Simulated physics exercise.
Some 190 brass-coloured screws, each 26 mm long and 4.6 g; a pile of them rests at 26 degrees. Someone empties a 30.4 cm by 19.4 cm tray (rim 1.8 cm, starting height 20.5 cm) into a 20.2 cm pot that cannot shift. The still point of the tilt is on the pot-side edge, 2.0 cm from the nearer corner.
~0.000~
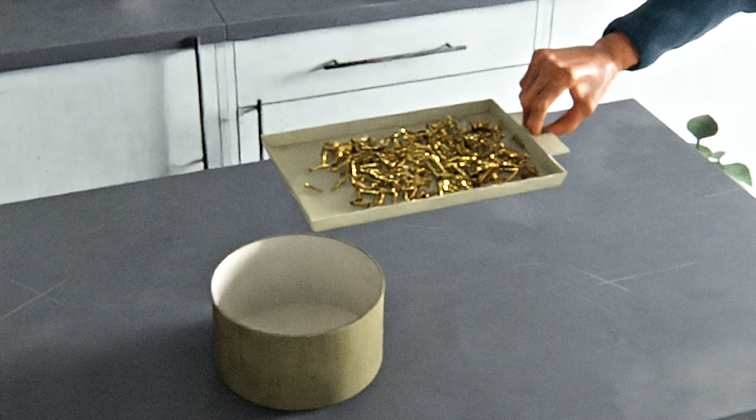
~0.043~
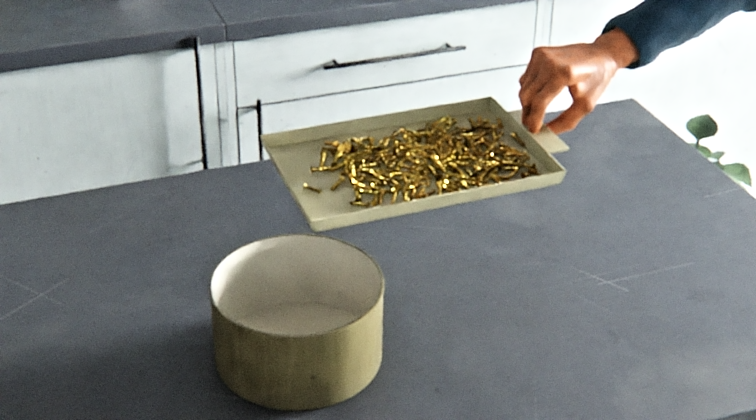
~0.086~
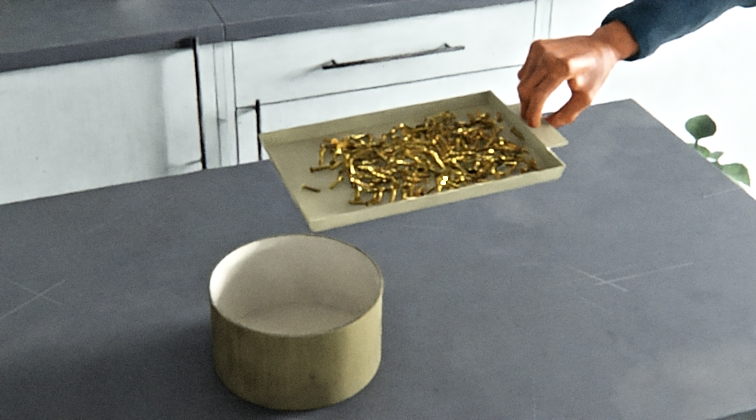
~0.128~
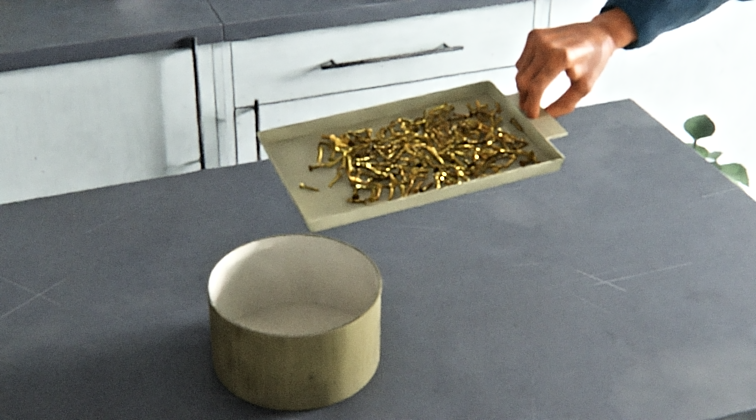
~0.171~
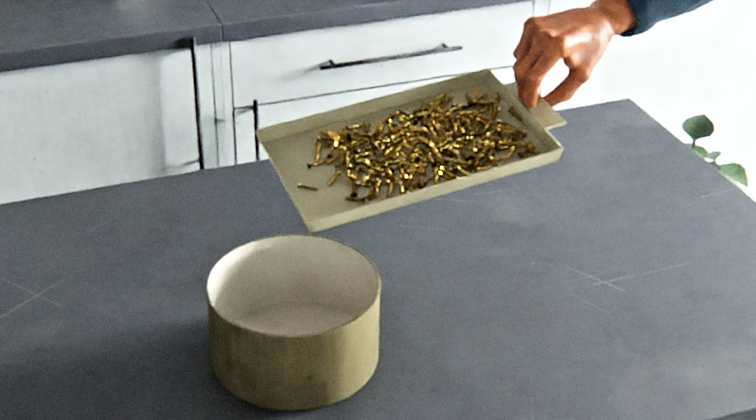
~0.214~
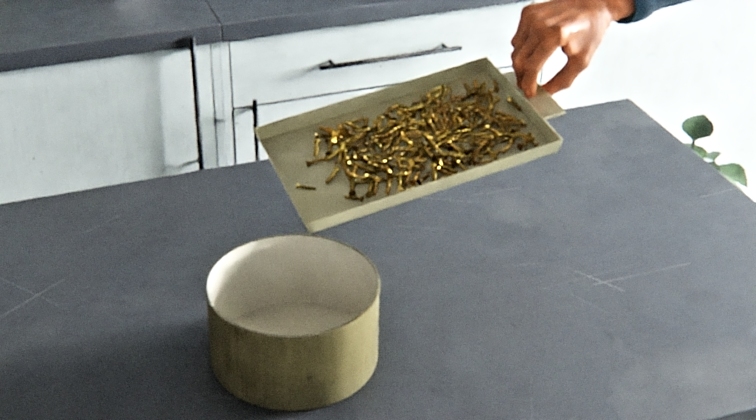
At first, a hand holds a shallow tray of brass-coloured screws nearly level above a dark countertop, behind and to the right of an empty round pot. The hand then gradually raises the right side, tilting the tray slightly down toward the left, while the pile stays mostly in place.
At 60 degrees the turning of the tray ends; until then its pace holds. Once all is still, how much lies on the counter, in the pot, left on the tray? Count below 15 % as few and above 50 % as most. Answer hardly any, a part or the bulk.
On the counter: Hardly any; in the pot: The bulk; left on the tray: A part.
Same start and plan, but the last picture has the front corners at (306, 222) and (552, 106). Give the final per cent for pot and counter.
Pot 55, counter 30.
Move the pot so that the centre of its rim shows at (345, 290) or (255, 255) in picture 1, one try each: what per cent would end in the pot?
About 40 and 35 per cent.
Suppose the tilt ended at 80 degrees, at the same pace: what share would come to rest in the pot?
Then about 90 per cent.
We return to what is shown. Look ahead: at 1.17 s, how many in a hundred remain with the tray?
Roughly 40 per cent.
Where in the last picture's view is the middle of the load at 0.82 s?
Near (315, 174).
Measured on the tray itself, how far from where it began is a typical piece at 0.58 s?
Some 3 cm.
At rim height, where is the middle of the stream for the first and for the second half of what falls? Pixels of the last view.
First near (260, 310), later near (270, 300).
Then, at 0.58 s, tilt 35 degrees; the tray holds 100 %, the pot 0 %.
After 0.82 s, tilt 50 degrees; the tray holds 95 %, the pot 0 %.
After 1.17 s, tilt 60 degrees; the tray holds 40 %, the pot 45 %.
By 2.1 s all is still; counter 5 %, pot 65 %, tray 30 %.
